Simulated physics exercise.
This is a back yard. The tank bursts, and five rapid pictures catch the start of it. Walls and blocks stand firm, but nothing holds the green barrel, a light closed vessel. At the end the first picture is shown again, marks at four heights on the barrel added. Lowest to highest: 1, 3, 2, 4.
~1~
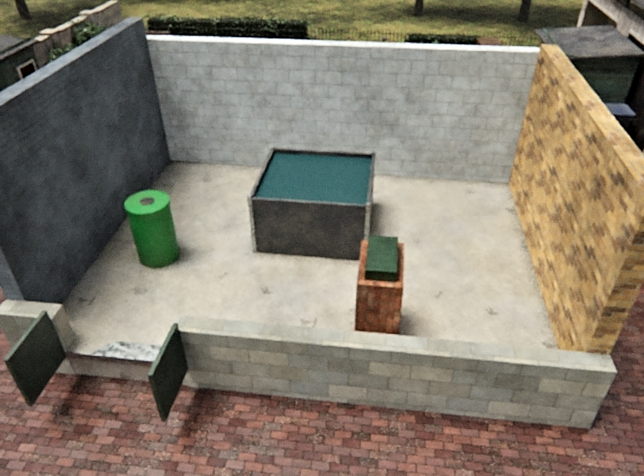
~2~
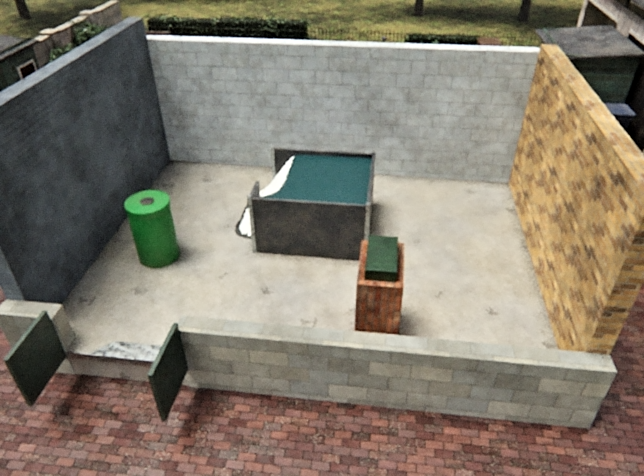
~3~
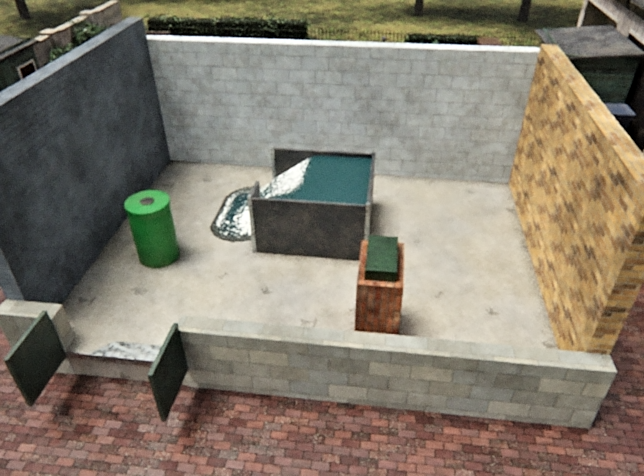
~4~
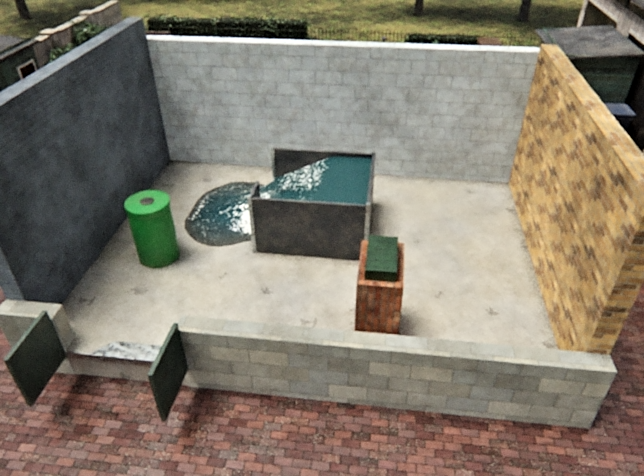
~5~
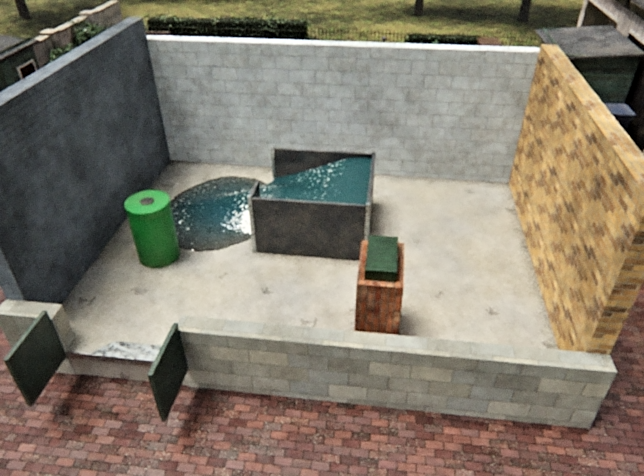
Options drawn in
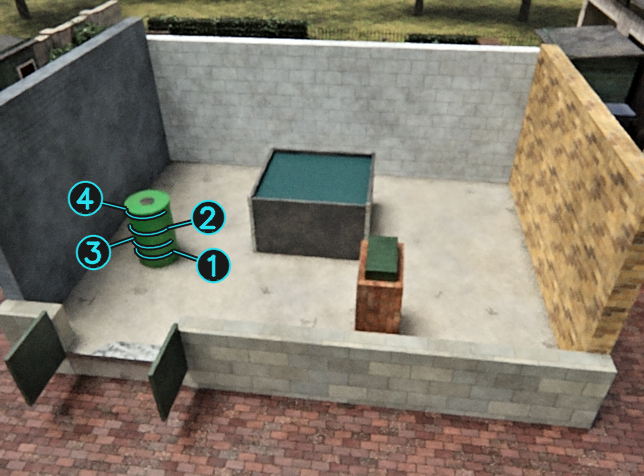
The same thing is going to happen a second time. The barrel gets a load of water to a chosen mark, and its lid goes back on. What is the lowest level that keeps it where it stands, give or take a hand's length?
That is line 3.
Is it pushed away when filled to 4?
No, that is safe.
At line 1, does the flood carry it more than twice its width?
No, it does not.
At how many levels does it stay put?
Three of the four.
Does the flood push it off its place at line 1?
Yes.
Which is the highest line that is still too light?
1.
On the marked copy, 1 at (149, 258); 2 at (143, 234); 3 at (146, 247); 4 at (139, 218); from the bottom up 1, 3, 2, 4.
If 1 is chosen, it is pushed about its own width away.
If 2 is chosen, it does not move.
If 3 is chosen, it does not move.
If 4 is chosen, it does not move.
